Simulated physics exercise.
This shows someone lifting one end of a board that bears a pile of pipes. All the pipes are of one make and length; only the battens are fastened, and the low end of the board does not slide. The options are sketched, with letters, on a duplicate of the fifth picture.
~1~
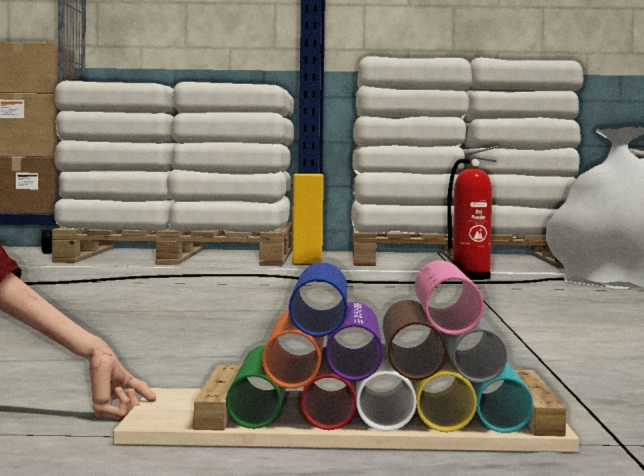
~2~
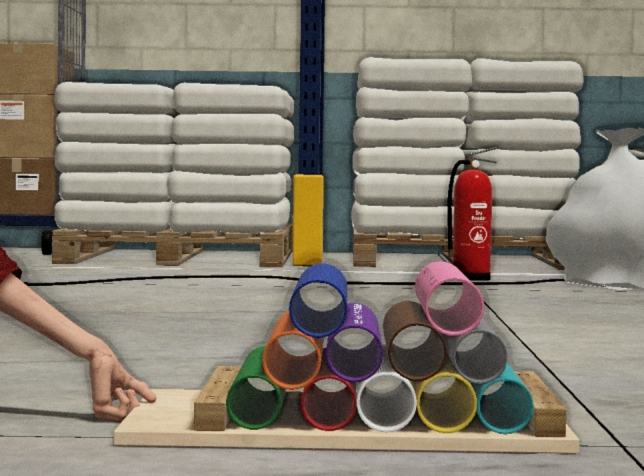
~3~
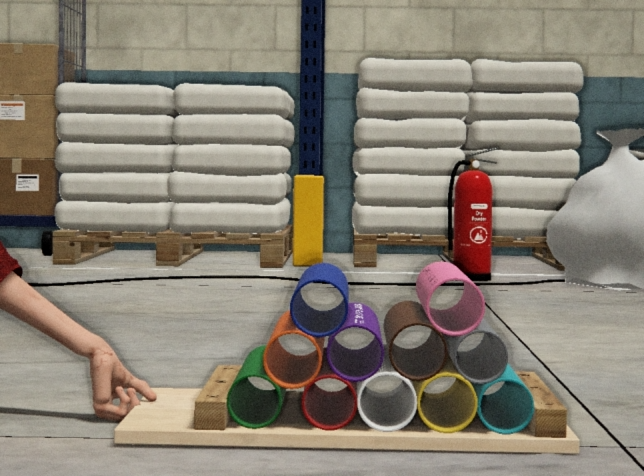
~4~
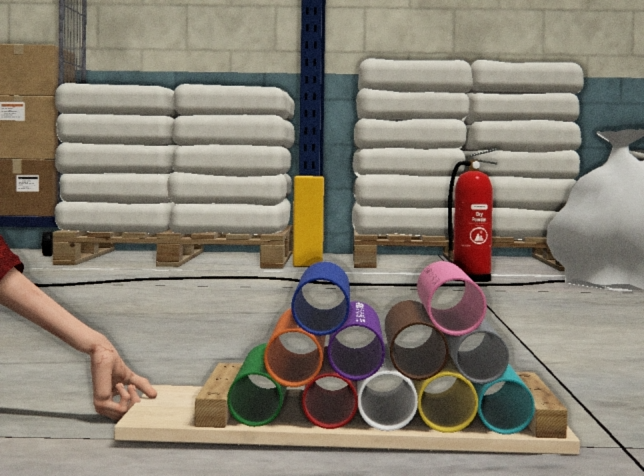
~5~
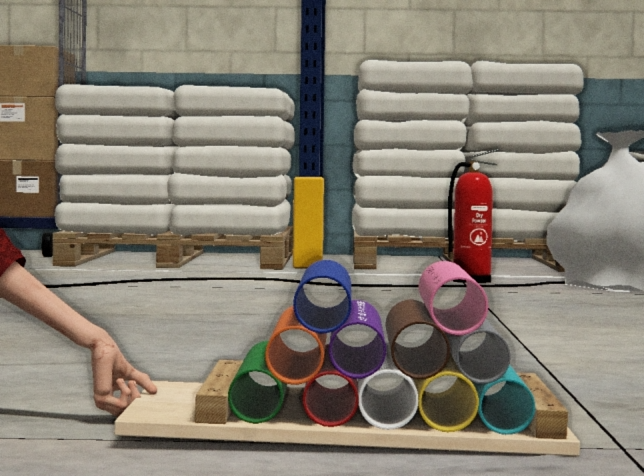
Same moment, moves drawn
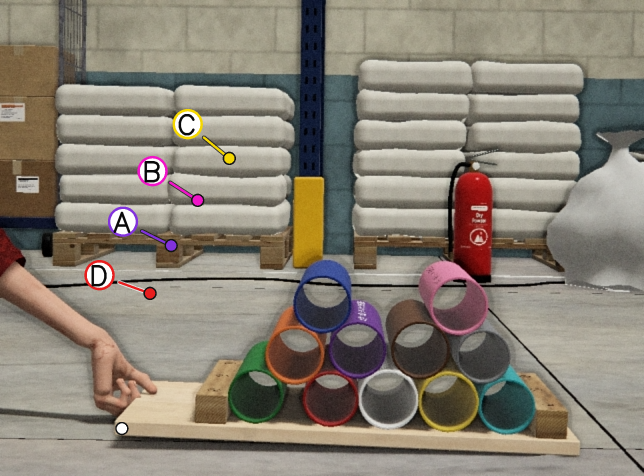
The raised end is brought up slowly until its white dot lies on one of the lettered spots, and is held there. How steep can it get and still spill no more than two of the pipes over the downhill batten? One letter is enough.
At most to A.
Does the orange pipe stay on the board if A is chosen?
The orange pipe: Yes.
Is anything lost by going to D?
No.
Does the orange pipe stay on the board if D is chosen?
The orange pipe: Yes.
On the marked copy, A at (171, 246); B at (198, 200); C at (230, 158); D at (150, 293); the white dot at (122, 429).
With A. Early on, board at 16°.
Further on, board at 26°.
At the end, board at 26°, none over the low batten.
As for the rest, B six over the low batten; C six over the low batten; D none over the low batten.
